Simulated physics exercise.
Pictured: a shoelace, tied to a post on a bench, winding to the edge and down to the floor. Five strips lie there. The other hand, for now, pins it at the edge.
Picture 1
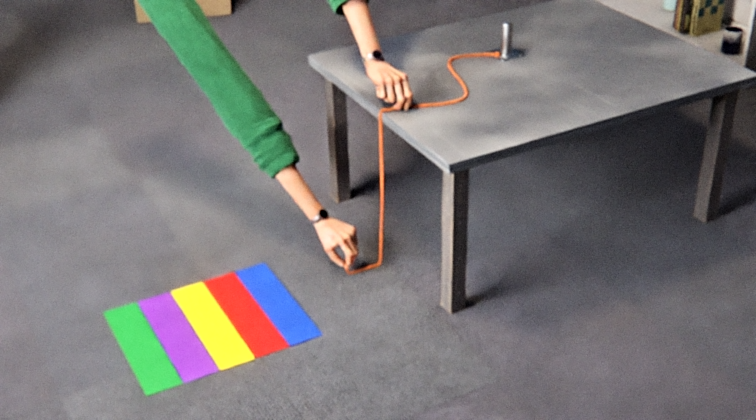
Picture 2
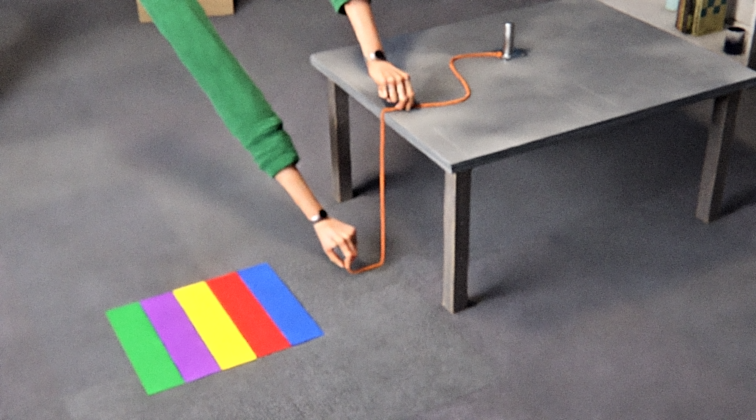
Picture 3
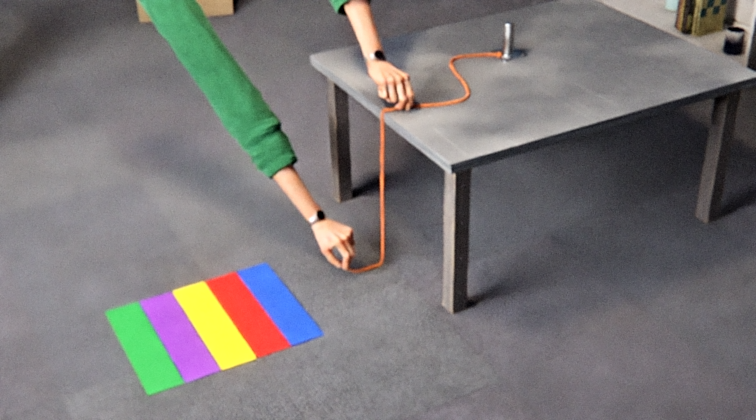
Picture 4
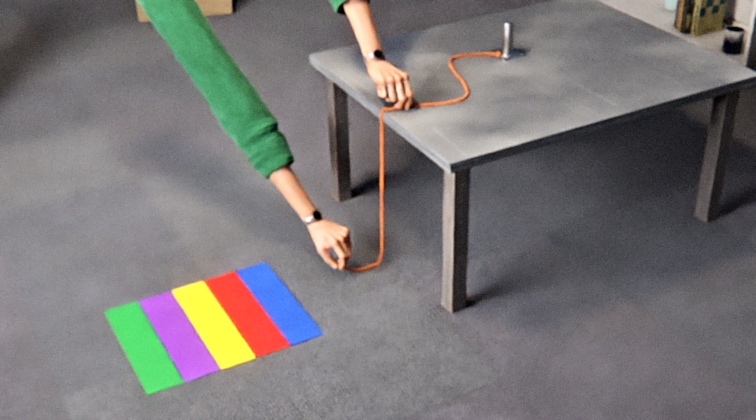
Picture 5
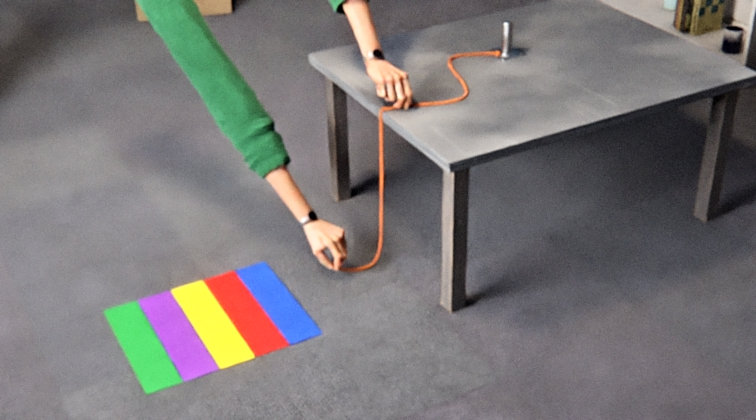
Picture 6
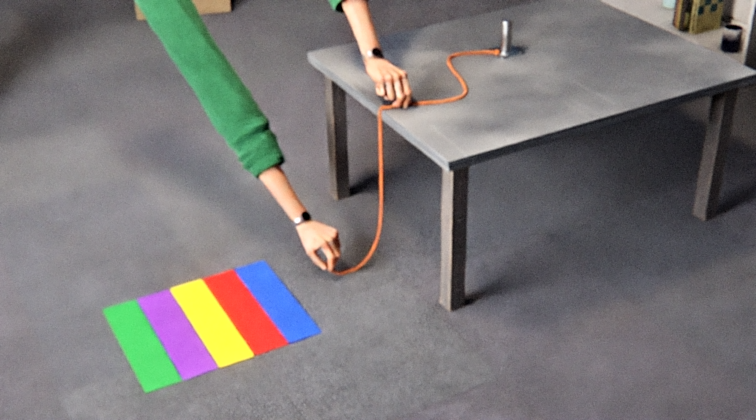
Two hands in green sleeves hold an orange cord at a grey table in a grey-floored room, seen from above at an angle. The cord winds from a metal post to the edge and down to the floor, right of green, purple, yellow, red and blue strips. The upper hand stays at the edge while the lower one draws the cord's end slightly left, the view nearly still.
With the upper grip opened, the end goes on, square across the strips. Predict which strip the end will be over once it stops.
I would say the purple strip.
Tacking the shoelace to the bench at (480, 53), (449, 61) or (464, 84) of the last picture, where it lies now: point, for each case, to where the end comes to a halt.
It would sit near (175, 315) the first time, (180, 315) the second and (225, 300) the third.
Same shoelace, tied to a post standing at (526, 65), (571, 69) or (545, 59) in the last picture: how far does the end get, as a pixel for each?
You'd find it around (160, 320), then (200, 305), and finally (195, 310).
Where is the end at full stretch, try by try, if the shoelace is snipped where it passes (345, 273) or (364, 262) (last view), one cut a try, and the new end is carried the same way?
Result 1: (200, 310). Result 2: (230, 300).
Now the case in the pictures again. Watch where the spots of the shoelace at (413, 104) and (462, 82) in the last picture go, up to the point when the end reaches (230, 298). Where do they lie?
(366, 132) and (419, 86), approximately.
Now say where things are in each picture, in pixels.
In the first frame, end (345, 264); blue (296, 326); red (262, 338); yellow (228, 349); purple (193, 361); green (156, 374).
In the second frame, end (345, 265); shoelace through (470, 56) (461, 79) (446, 104) (383, 120) (382, 187) (383, 246).
In the third frame, end (342, 266).
In the fourth frame, end (339, 266); shoelace through (469, 55) (460, 79) (445, 103) (382, 119) (382, 187) (382, 246).
In the fifth frame, end (334, 267).
In the sixth frame, end (328, 267); shoelace through (467, 53) (458, 77) (444, 101) (380, 117) (381, 185) (375, 245).
Early on, end near (229, 299); over red.
Midway, end near (191, 311); over yellow.
At the end of the slack, end near (168, 318); over purple. It halts on the purple strip.
